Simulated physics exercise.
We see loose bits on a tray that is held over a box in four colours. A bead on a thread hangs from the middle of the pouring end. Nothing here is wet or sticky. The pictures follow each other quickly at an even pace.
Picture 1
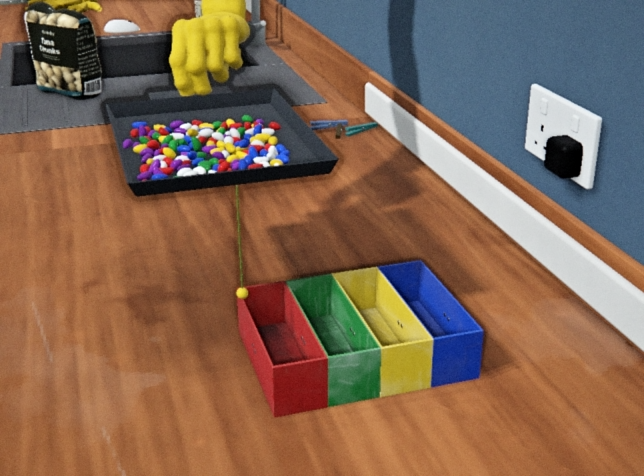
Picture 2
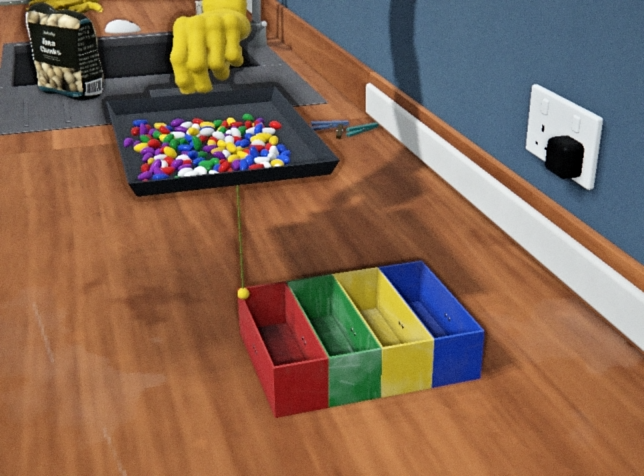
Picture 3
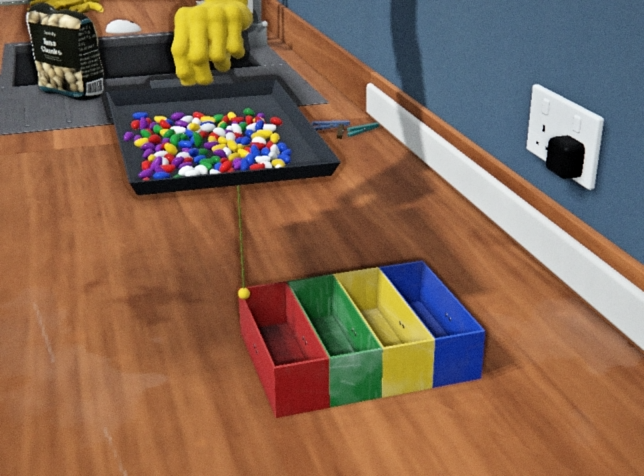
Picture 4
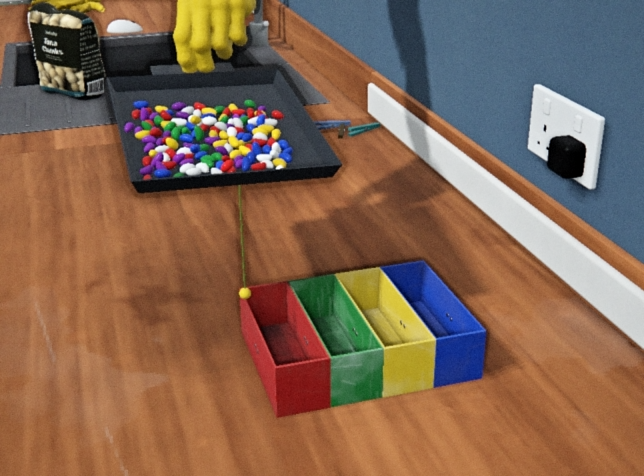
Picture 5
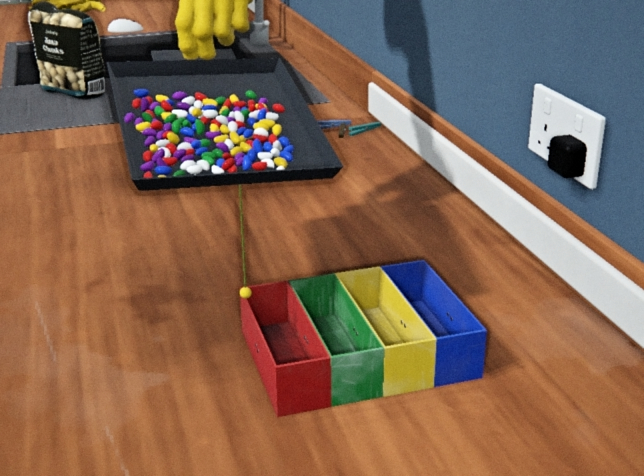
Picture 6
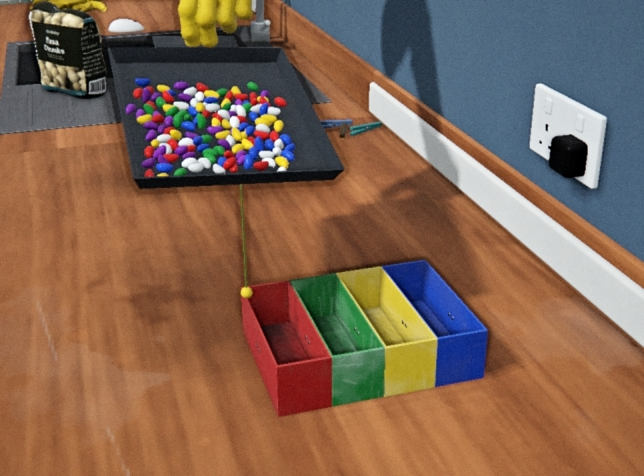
On a wooden floor by a blue wall, a yellow-gloved hand gradually raised the far end of a dark tray of colourful jelly beans, tilting it slightly toward the box with four coloured cells.
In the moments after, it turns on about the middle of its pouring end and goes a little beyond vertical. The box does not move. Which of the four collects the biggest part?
Fullest: The green cell.
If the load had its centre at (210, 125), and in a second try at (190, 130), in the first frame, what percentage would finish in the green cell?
About 50 and 40 per cent.
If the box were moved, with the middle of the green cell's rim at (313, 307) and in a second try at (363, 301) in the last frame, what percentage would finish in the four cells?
In turn 90 and 80 in a hundred.
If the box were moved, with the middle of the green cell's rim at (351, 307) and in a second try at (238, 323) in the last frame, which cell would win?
At the first place that green cell, at the second the blue one.
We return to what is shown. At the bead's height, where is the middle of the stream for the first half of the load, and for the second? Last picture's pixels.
At about (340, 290), then at (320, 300).
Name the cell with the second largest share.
Next in line is the red one.
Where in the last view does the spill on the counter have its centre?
At about (223, 410).
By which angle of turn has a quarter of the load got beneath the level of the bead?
At some 90 degrees.
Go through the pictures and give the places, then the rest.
The first frame shows corners of the pouring end (135, 179) and (330, 157), level; middle of the load (211, 146), jelly beans; bead on its thread (243, 293); red cell (300, 382); green cell (354, 373); yellow cell (406, 363); blue cell (457, 354).
The second frame shows corners of the pouring end (136, 180) and (330, 158), level; middle of the load (212, 145).
The third frame shows corners of the pouring end (137, 179) and (332, 160), tipped barely, lowest at the right corner; middle of the load (213, 141).
The fourth frame shows corners of the pouring end (138, 177) and (333, 162), tipped a little, lowest at the right corner; middle of the load (214, 136).
The fifth frame shows corners of the pouring end (139, 175) and (334, 163), tipped a little, lowest at the right corner; middle of the load (215, 130).
The sixth frame shows corners of the pouring end (141, 174) and (336, 165), tipped clearly, lowest at the right corner; middle of the load (216, 124); red cell (304, 382); green cell (358, 372); yellow cell (410, 363); blue cell (461, 354).
Just after the last frame, tray tipped steeply; almost all on the tray; just a few falling or outside the box.
A moment on, tray tipped past a quarter turn; just a few on the tray; roughly a third in the green cell; roughly a quarter in the red cell; about a tenth in the yellow cell; roughly a quarter falling or outside the box.
Further on, tray tipped past a quarter turn; roughly half in the green cell; roughly a quarter in the red cell; roughly a quarter in the yellow cell; about a tenth falling or outside the box.
When it is over, tray tipped past a quarter turn; roughly half in the green cell; roughly a quarter in the red cell; roughly a quarter in the yellow cell; not one in the blue cell; about a tenth outside the box.
